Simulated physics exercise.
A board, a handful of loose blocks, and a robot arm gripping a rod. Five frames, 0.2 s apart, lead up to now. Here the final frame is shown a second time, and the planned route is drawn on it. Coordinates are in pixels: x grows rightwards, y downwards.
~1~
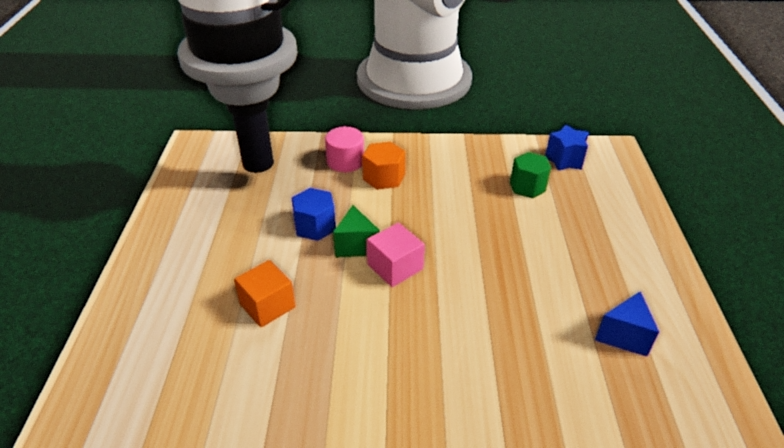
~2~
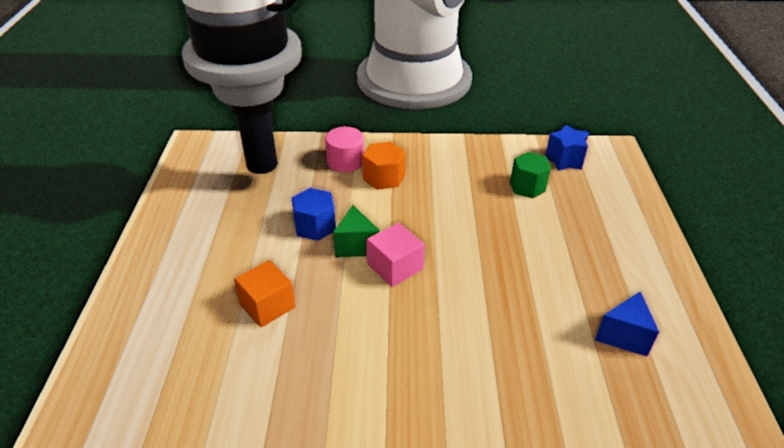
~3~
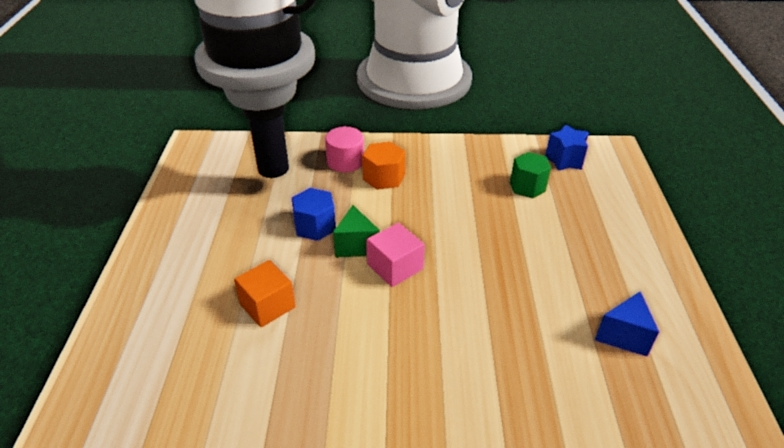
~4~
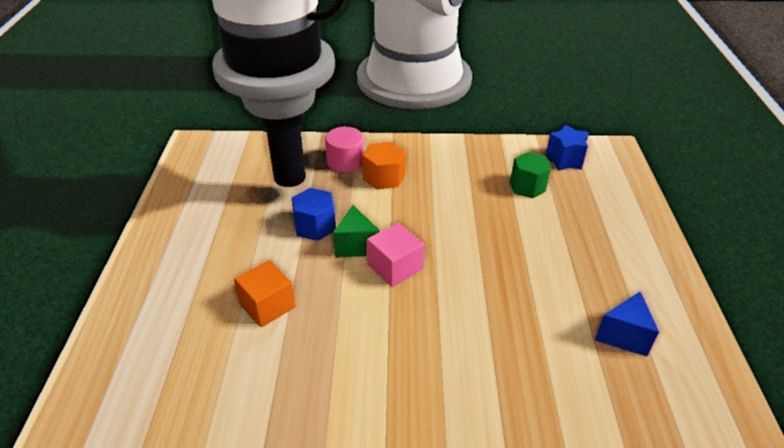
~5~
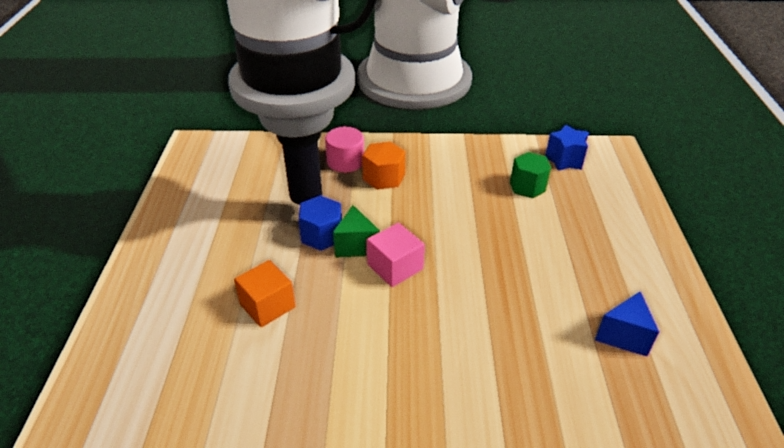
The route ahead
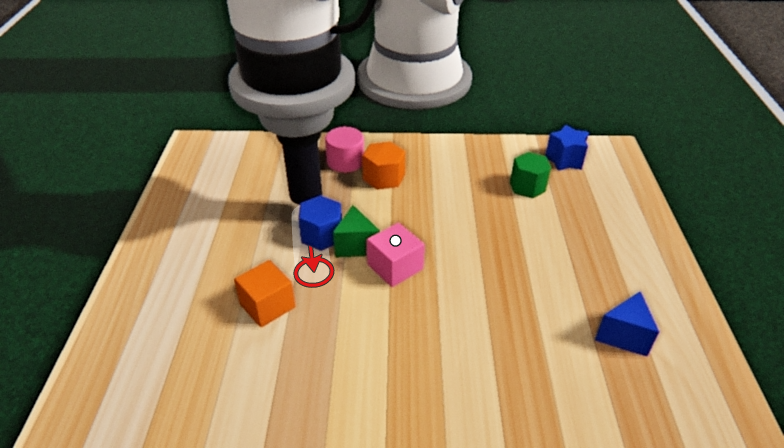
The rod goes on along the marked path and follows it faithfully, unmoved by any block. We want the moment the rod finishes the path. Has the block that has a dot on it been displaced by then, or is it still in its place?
By the last moment, the block that has a dot on it will still be in its place.
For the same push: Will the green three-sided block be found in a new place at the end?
I'd say yes.
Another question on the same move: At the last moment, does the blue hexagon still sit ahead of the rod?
Yes, that is what happens.
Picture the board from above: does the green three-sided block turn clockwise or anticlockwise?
Viewed from overhead, the green three-sided block winds up turned anticlockwise.
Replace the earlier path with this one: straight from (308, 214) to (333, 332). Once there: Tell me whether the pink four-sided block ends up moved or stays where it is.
That block stays in place.
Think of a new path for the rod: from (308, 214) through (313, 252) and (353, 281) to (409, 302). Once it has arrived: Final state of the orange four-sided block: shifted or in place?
It will be resting on its spot.
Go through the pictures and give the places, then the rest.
Rod's lower end (258, 164); blue hexagon (312, 200); green three-sided block (355, 221); pink four-sided block (396, 241), in the first picture.
Rod (262, 165); blocks still, in the second picture.
Rod (274, 169); blocks still, in the third picture.
Rod (290, 178); blocks still, in the fourth picture.
Rod (306, 195); blue hexagon (320, 210); green three-sided block (355, 221); pink four-sided block (396, 241), in the fifth picture.
Drawn move, from (308, 214) to (314, 272); the dot is on the pink four-sided block.
On the path given first. Halfway along, rod (308, 223); blue hexagon (327, 238); green three-sided block (362, 228), turned 35° anticlockwise.
At the end, rod (312, 253); blue hexagon (338, 268), turned 25° anticlockwise; green three-sided block (362, 228), turned 35° anticlockwise; pink four-sided block still.
